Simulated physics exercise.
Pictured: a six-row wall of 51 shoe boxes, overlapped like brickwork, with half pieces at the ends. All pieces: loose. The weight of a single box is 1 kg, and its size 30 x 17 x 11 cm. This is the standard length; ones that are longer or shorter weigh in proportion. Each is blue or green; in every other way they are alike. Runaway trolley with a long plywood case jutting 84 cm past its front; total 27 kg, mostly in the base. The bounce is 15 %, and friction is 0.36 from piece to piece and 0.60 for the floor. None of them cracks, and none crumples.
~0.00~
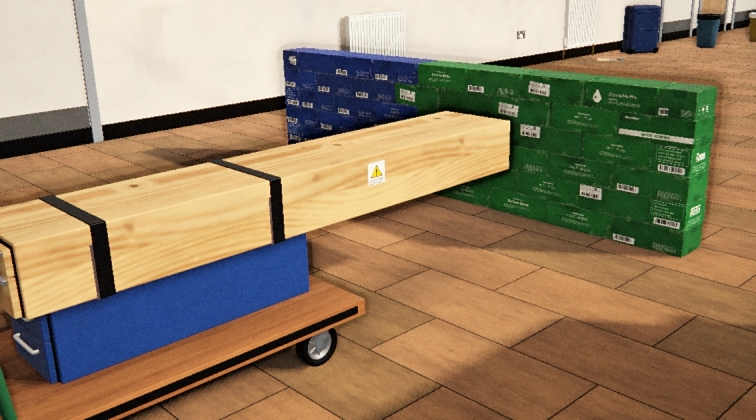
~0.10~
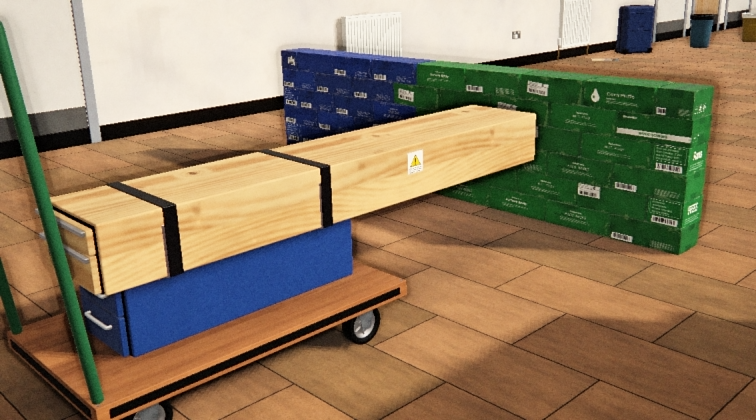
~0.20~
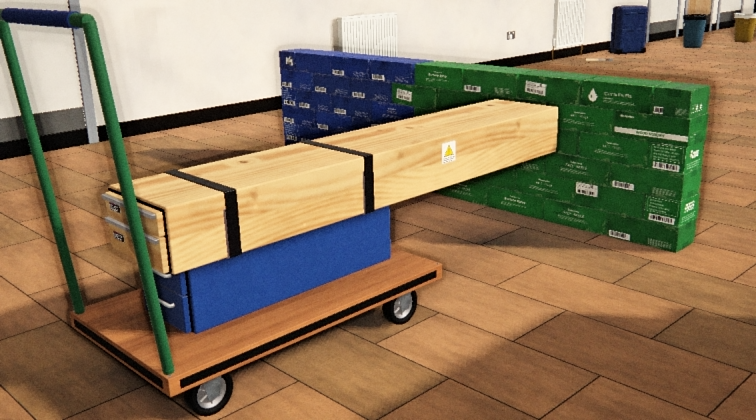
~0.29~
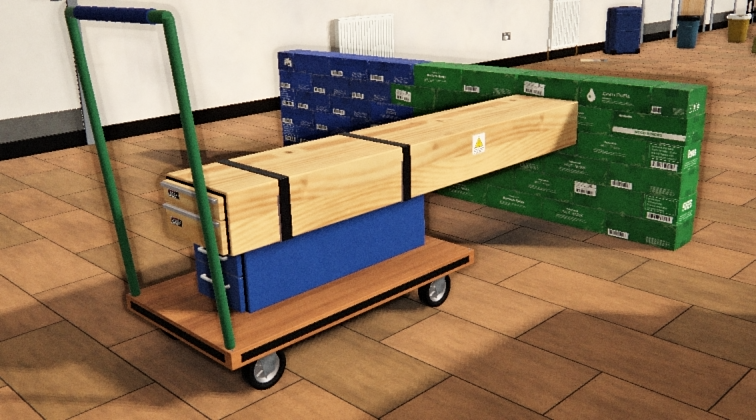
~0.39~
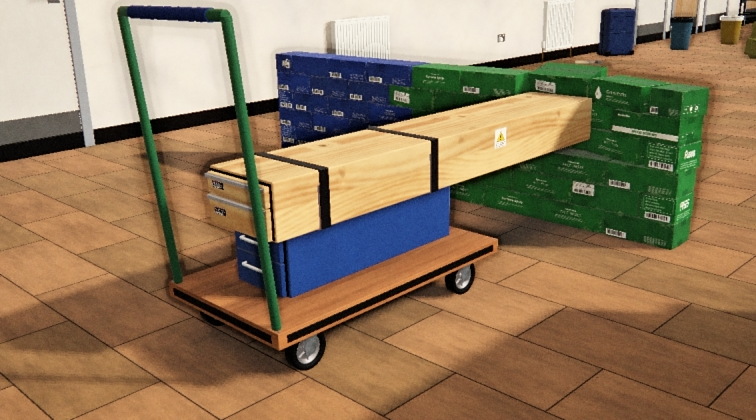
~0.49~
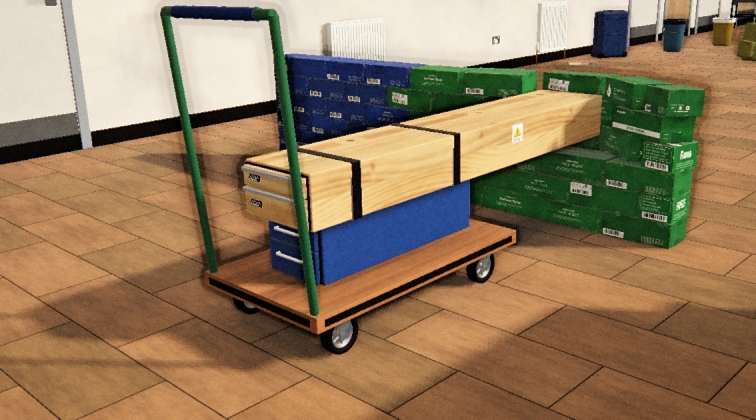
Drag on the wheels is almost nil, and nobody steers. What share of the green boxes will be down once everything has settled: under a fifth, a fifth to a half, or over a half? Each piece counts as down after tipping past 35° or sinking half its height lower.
A fifth to a half.
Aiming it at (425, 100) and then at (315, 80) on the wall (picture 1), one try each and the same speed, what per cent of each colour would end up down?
For green it's 20 then 0 per cent, for blue 20 then 30 per cent.
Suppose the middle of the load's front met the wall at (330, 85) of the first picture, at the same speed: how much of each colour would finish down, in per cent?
Result - green: 0 %; blue: 50 %.
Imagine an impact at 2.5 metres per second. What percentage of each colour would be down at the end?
You'd end up with green at 40 per cent down and blue at 0 per cent.
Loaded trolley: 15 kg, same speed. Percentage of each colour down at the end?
In that case green comes to 30 and blue to 0 percent.
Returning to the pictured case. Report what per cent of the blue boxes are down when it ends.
Taking the blue group, 0 in a hundred end up down.
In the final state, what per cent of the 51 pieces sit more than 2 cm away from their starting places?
It comes to 40 percent.
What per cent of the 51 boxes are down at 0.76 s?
15 %.
After 0.76 s, load 53 cm past the wall's line, still rolling; 8 of the 30 green boxes down (8 of 51 in all colours); top green box leaning 32°.
After 1.16 s, load 94 cm past the wall's line, still rolling; 10 of the 30 green boxes down (10 of 51 in all colours); top green box on its side.
At rest (2.1 s), load 1.06 m past the wall's line, stopped; 10 of the 30 green boxes down (10 of 51 in all colours); top green box upside down; top blue box unmoved. That is 33 per cent. As the last picture would show them, middles, top green box near (499, 170), top blue box near (355, 70).
